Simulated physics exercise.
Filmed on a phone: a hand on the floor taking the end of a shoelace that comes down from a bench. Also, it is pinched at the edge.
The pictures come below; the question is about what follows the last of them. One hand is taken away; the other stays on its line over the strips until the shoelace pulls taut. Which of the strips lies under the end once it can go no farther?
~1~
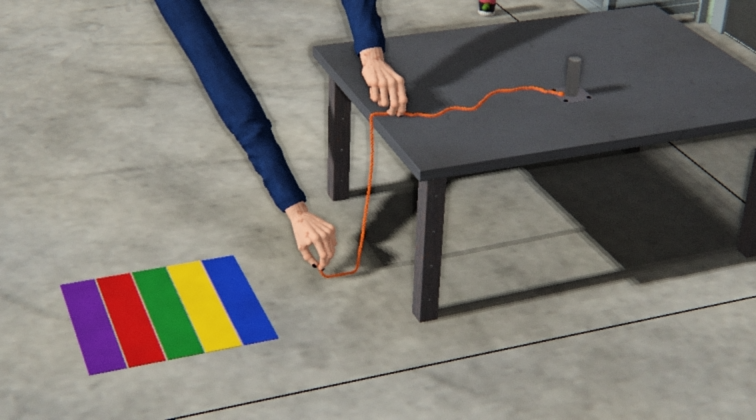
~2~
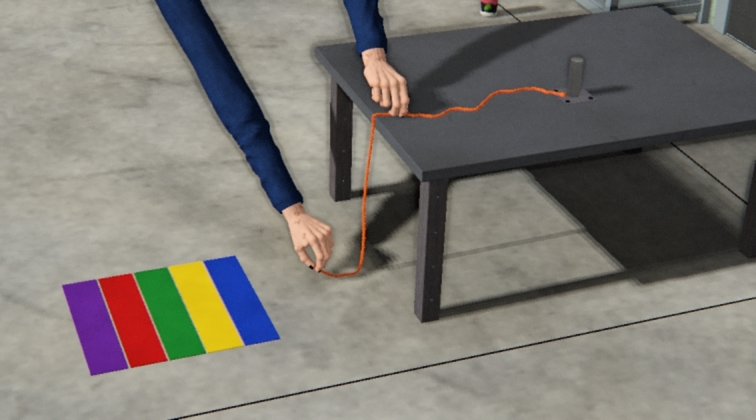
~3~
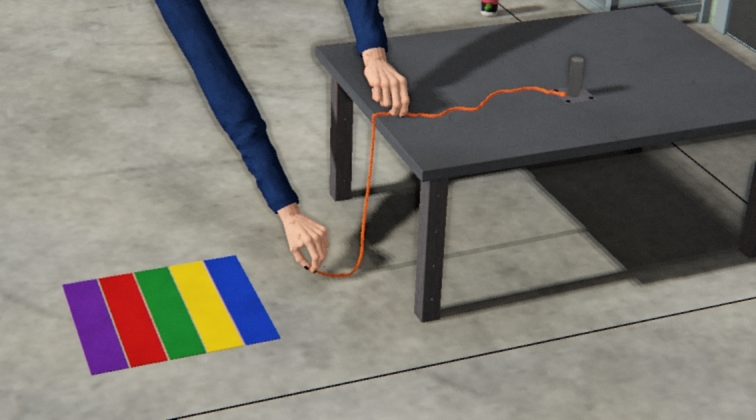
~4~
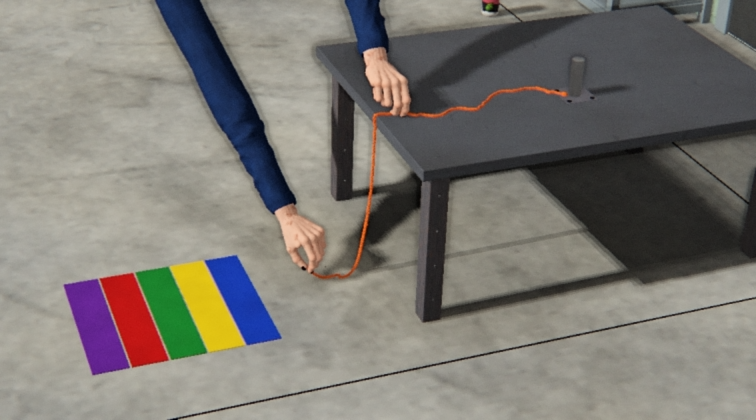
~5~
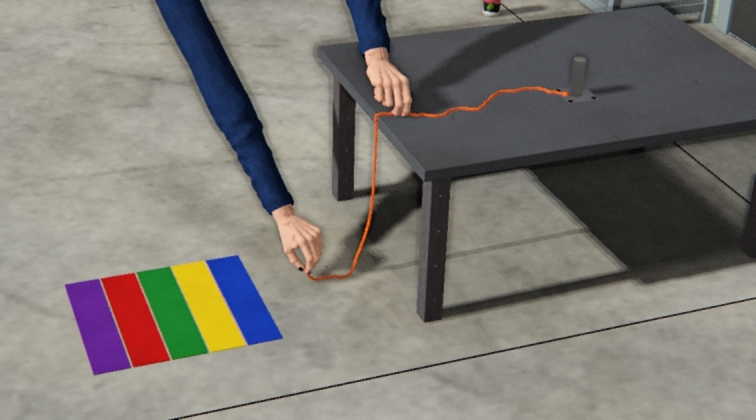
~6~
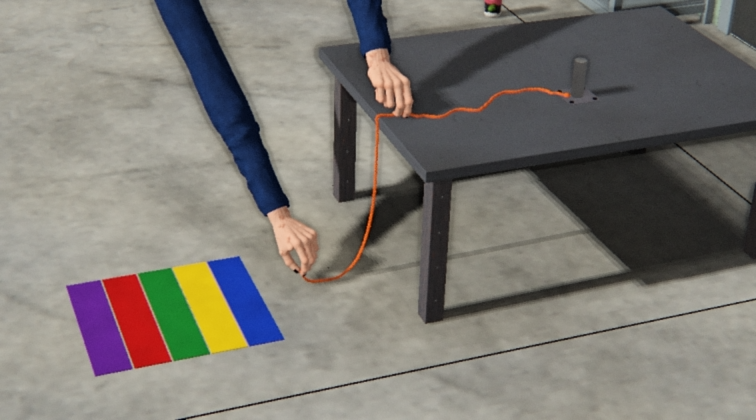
The green one.
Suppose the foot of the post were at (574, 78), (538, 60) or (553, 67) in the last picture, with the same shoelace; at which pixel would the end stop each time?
Going through them in sequence: (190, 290), (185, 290) and finally (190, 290).
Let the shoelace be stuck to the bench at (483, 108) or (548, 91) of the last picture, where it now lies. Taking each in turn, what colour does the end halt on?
The first place gives yellow, the second gives green.
Soon after, end near (229, 284); over blue.
After that, end near (191, 291); over yellow.
At the stop, end near (168, 295); over green. The green one.
